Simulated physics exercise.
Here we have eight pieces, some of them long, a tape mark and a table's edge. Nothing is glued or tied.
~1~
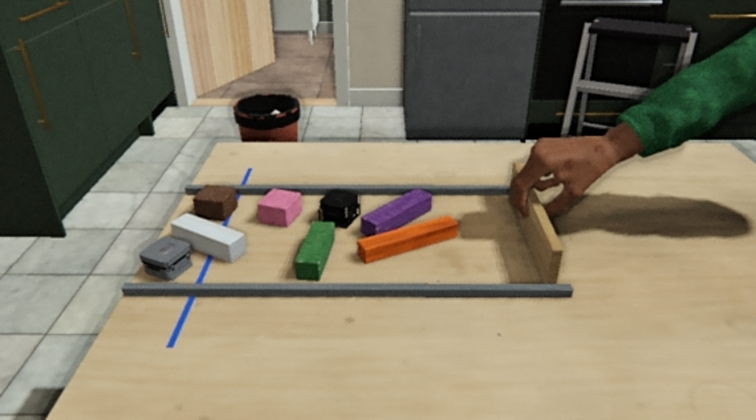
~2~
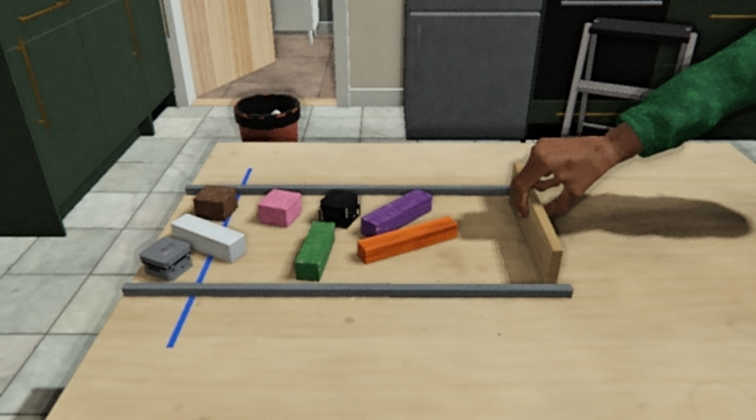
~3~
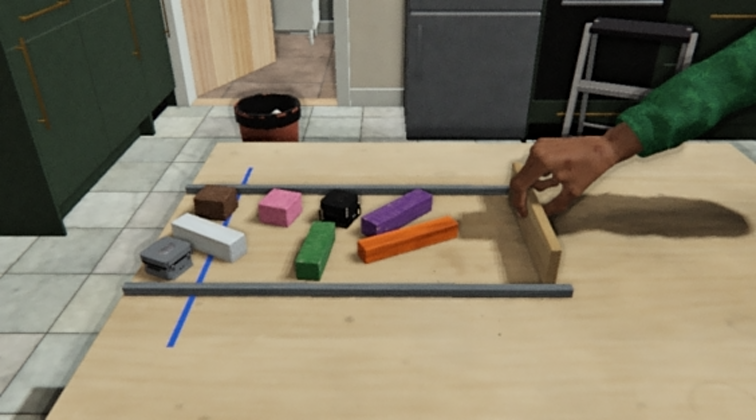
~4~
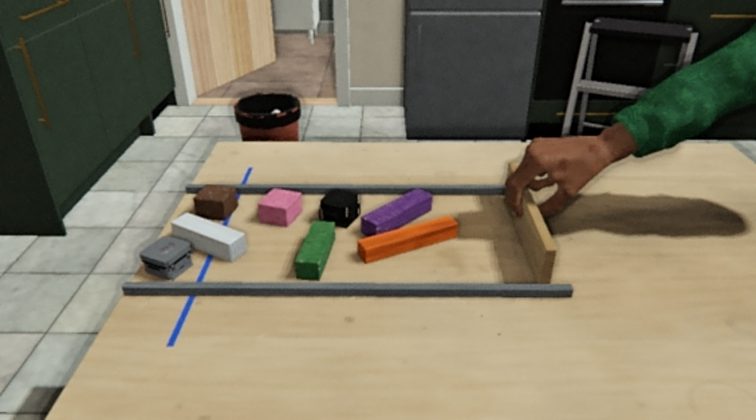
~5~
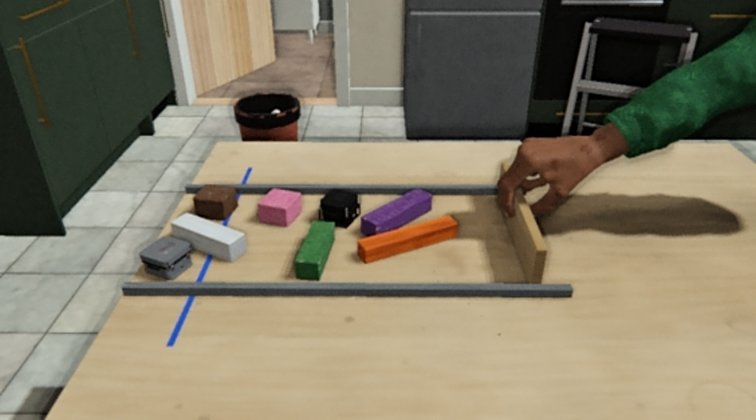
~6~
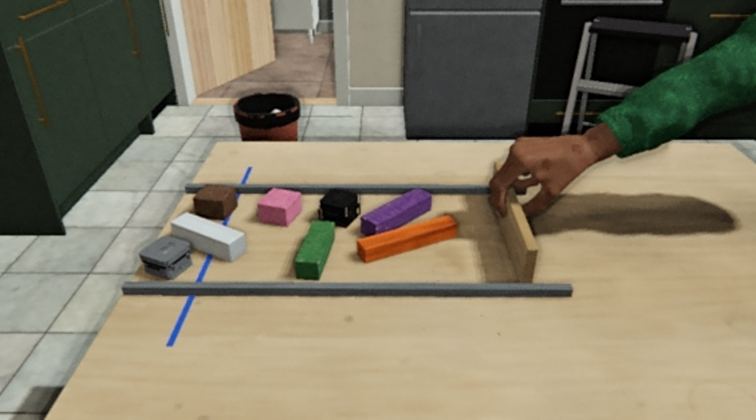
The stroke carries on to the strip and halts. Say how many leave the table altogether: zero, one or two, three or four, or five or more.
The number that fall off is three or four.
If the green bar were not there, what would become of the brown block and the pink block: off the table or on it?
The brown block drops off, the pink block drops off.
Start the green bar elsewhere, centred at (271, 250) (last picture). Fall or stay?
From there it remains up.
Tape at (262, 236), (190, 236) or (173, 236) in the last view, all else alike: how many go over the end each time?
Down on the floor: 1, 6 and 7.
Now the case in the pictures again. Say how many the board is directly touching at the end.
The number is 2.
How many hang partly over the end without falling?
Overhanging: 2.
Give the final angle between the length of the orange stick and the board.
Roughly 0° out of line.
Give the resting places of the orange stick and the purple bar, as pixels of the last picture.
First (200, 249), then (202, 213).
Soon after, none off yet; grey case at rest near (167, 259); brown block at rest near (216, 202); white stick at rest near (208, 237).
Then, none off yet; grey case moved about its own width near (142, 264); brown block tipped a little near (164, 198); white stick moved a little near (175, 243).
At rest, the number that fall off is three or four; fallen, pink block, white stick, brown block and grey case.
